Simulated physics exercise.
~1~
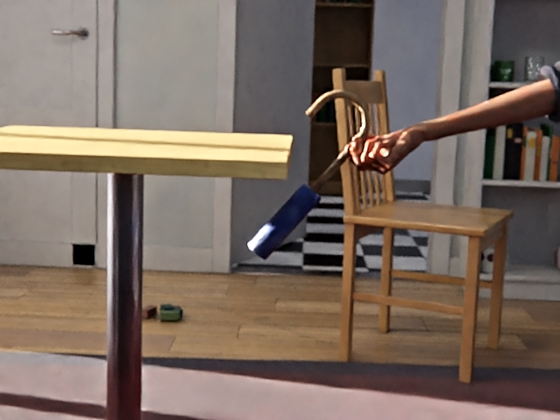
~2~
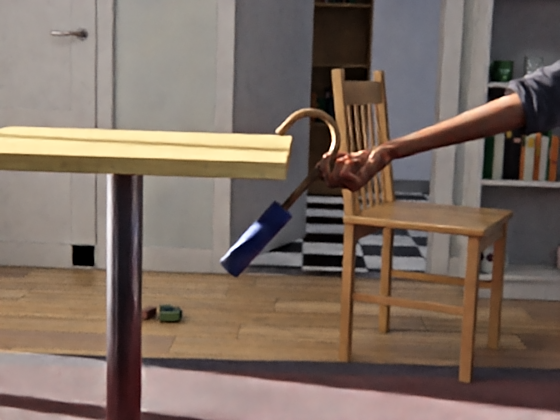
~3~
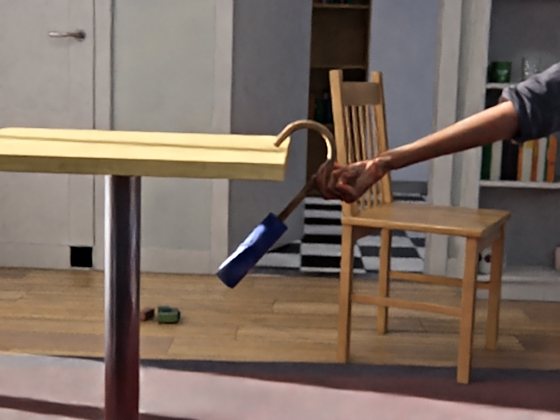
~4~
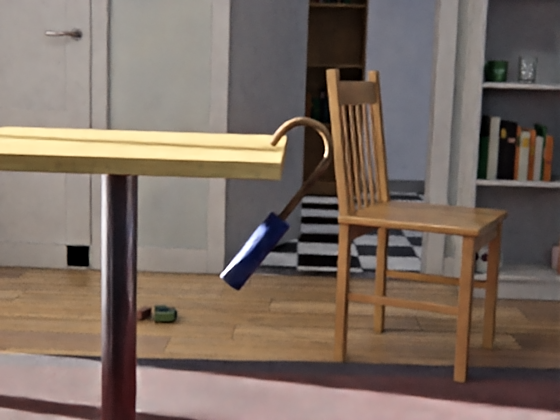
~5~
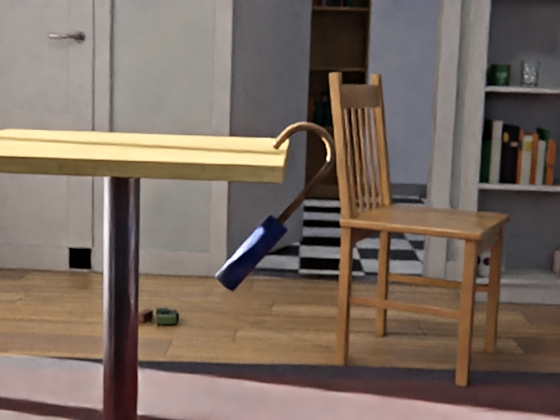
At the start, a hand reaches in from the right, holding a blue object with a curved, hooked handle near the edge of a pale yellow table top. A wooden chair stands behind it, with shelves of books farther back. The hand moves the object left and slightly down, bringing the tip of the hook to the table's edge. It settles the hook there, then lets go and withdraws out of view. Left alone, the blue object stays hooked on the edge, hanging at a slant with its lower end pointing down and left.
